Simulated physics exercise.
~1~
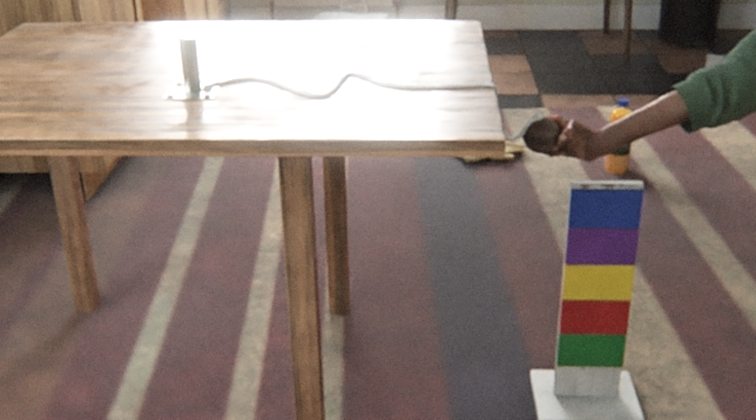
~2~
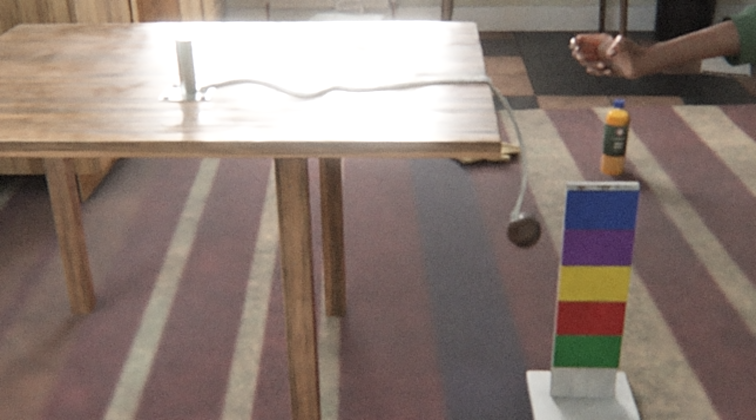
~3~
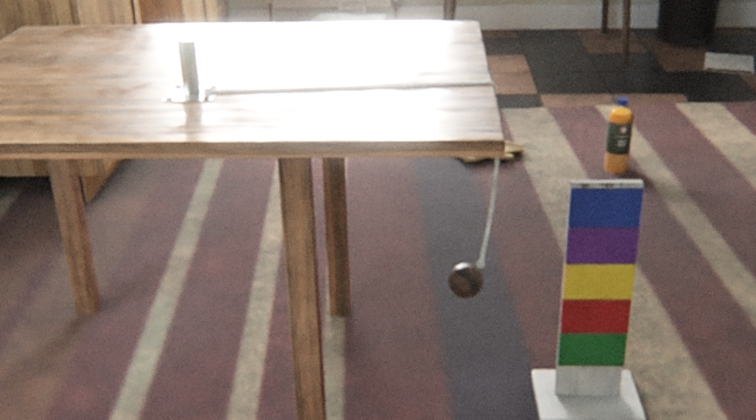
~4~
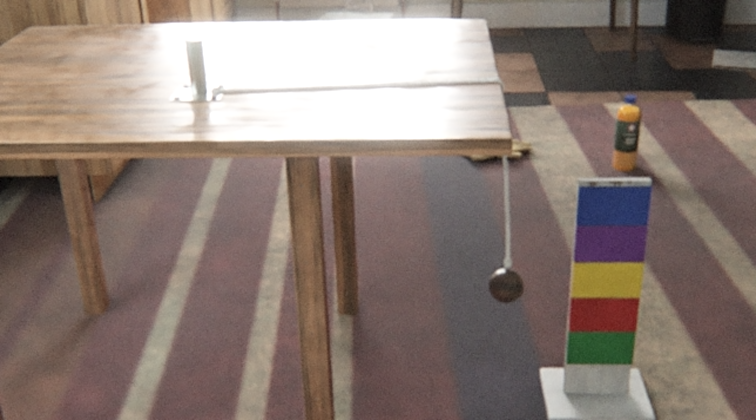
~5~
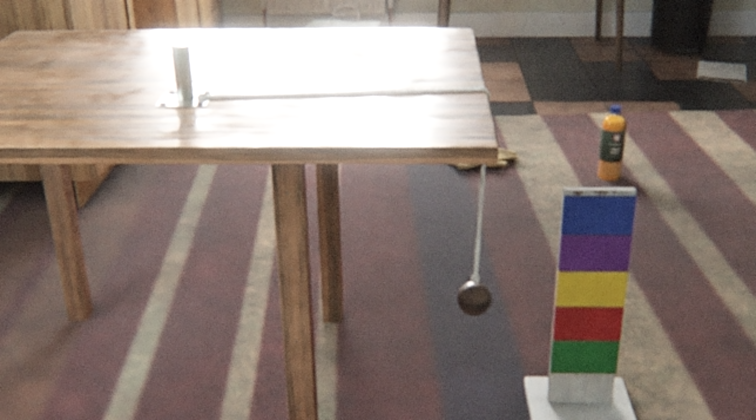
A hand at the end of a green sleeve holds a brown ball just past the right edge of a wooden table, in a room with a striped carpet, seen from a slightly swaying hand-held view. A pale cord runs slackly across the tabletop from the ball to a short post, and a stand with blue, purple, yellow, red and green bands stands to the right. The hand lets go and draws back out of view. The ball drops below the edge, pulling the cord straight, and swings left, then slightly right. It ends hanging with its middle level with the yellow band.
